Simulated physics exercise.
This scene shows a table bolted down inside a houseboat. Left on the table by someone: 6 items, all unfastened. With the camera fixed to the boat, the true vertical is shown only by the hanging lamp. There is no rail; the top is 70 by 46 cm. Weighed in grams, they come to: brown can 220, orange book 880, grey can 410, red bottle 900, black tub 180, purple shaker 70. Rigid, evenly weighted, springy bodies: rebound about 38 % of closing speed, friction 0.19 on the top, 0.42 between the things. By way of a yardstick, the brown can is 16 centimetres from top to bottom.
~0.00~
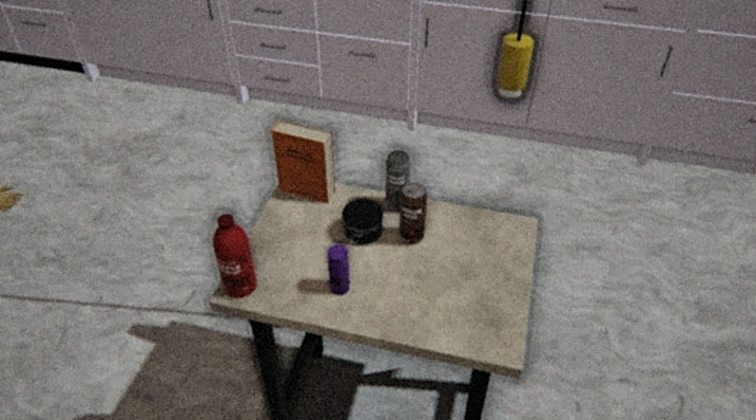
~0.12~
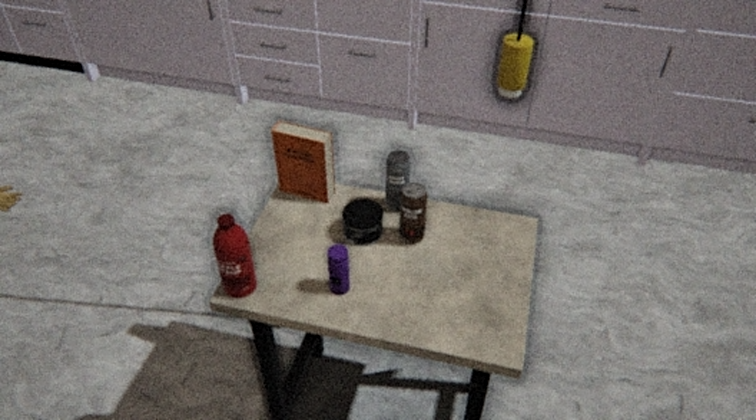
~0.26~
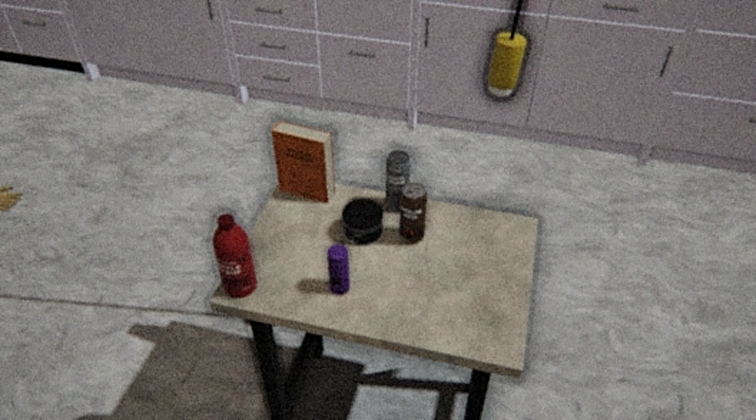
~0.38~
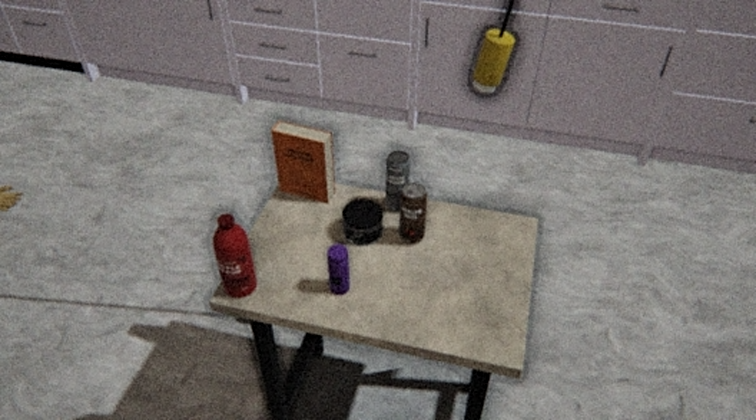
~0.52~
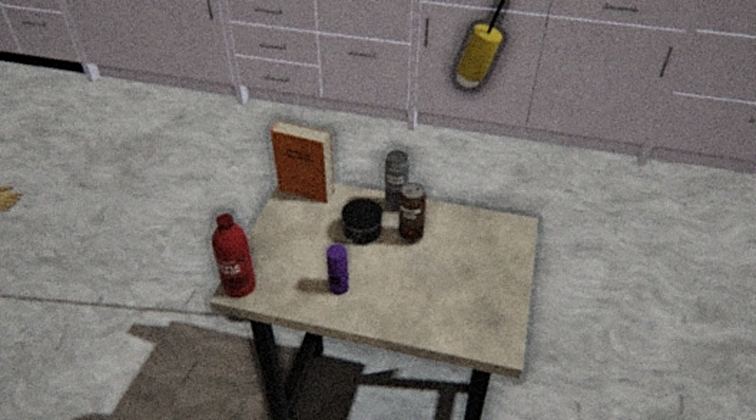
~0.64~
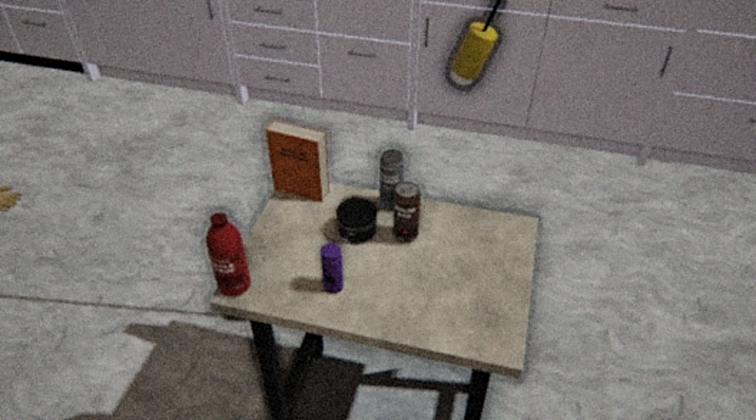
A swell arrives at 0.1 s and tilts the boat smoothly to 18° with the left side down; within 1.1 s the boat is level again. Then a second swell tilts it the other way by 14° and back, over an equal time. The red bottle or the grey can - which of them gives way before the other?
The first one.
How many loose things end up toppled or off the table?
2.
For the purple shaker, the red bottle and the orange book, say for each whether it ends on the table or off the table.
Observed: Purple shaker remains in bounds; red bottle exits its support; orange book exits its support.
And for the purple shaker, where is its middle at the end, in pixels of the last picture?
In the last picture it sits around (279, 258).
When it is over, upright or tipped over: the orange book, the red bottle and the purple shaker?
Final state - orange book: Goes over; red bottle: Goes over; purple shaker: Remains on its base.
By 0.94 s, heel 8°, left side down; orange book and red bottle now off the table; grey can 11 cm from its spot near (356, 175); brown can 11 cm from its spot.
By 1.24 s, boat level; grey can 18 cm from its spot near (333, 171); purple shaker 18 cm from its spot; brown can 18 cm from its spot.
By 1.84 s, heel 13°, right side down; grey can 17 cm from its spot near (337, 172); purple shaker 17 cm from its spot; brown can 17 cm from its spot.
When it is over (2.8 s), off the table, orange book and red bottle; not toppled but over 5 cm from the start, brown can, grey can, black tub and purple shaker. End places, in pixels of the last picture, grey can near (344, 173). Red bottle went at 0.78 s; grey can was never lost.
